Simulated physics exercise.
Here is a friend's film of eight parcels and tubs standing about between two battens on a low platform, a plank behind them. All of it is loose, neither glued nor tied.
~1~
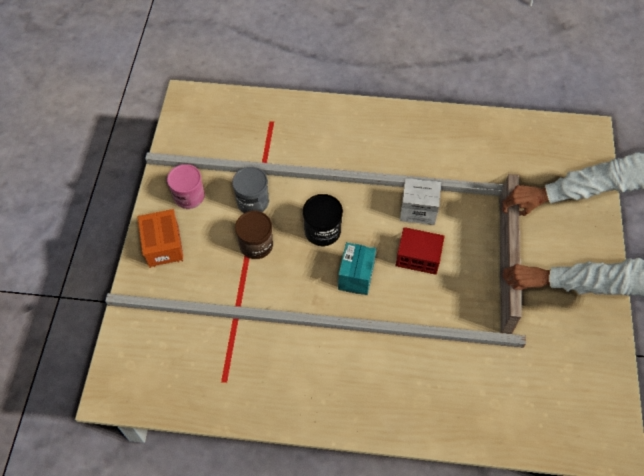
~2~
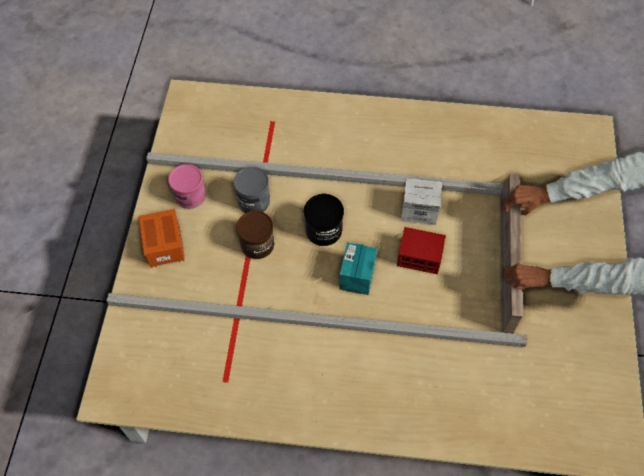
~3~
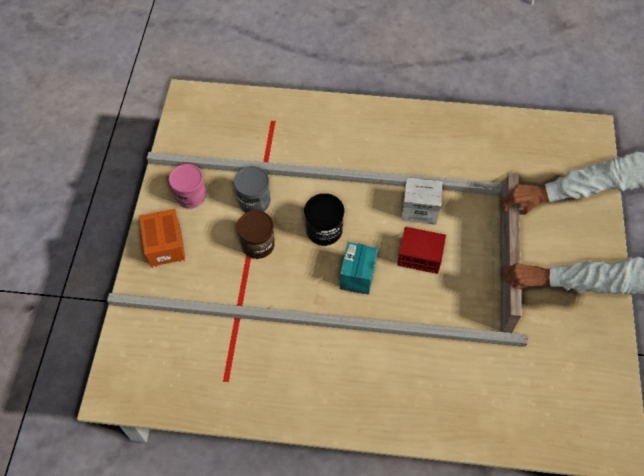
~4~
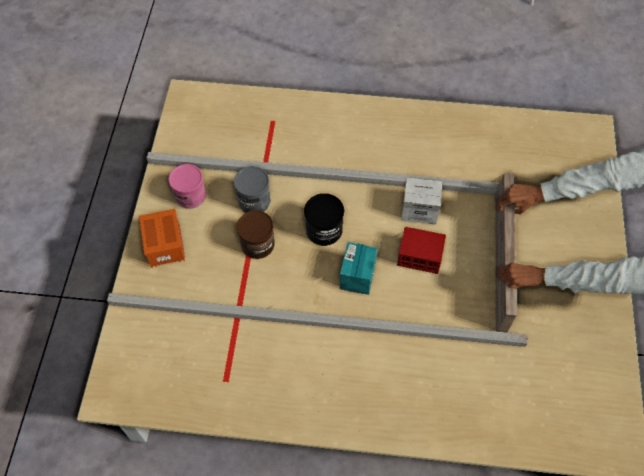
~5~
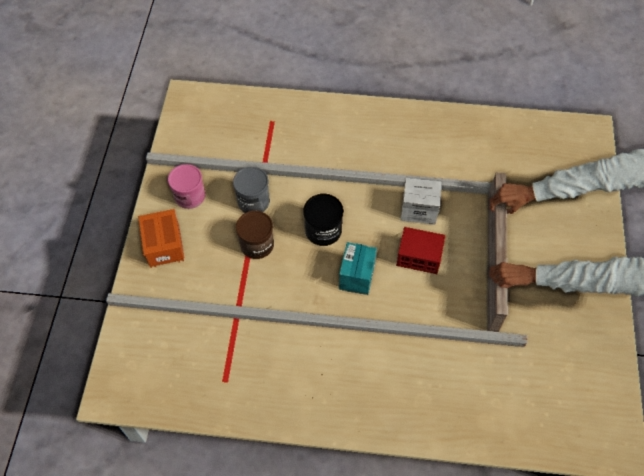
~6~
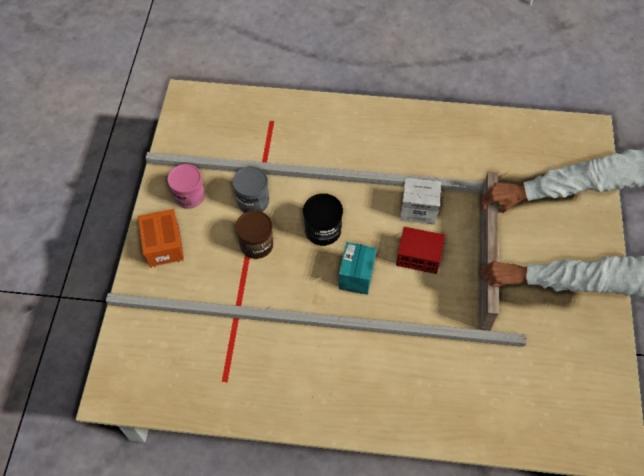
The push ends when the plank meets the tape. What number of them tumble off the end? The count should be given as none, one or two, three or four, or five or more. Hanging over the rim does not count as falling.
Final count: None.
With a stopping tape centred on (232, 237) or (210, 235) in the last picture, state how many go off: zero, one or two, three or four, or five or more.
The first spot gives zero, the second gives either one or two.
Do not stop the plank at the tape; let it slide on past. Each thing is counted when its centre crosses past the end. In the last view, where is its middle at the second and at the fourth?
About (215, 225), then (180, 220).
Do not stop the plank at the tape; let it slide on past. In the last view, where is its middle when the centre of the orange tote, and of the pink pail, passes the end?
Middle approx. at (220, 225), then approx. at (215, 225).
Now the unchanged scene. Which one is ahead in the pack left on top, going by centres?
Answer: The orange tote.
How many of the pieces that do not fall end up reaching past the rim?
0, I think.
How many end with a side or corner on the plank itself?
4 touch it.
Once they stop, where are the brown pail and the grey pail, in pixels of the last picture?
You'll see the brown pail at (187, 238), with the grey pail at (205, 185).
Soon after, none off yet; orange tote at rest near (161, 238); pink pail at rest near (187, 187); grey pail at rest near (252, 191).
Then, none off yet; orange tote at rest near (161, 238); pink pail at rest near (187, 187); grey pail moved a little near (246, 189).
At rest, the number that fall off is zero.
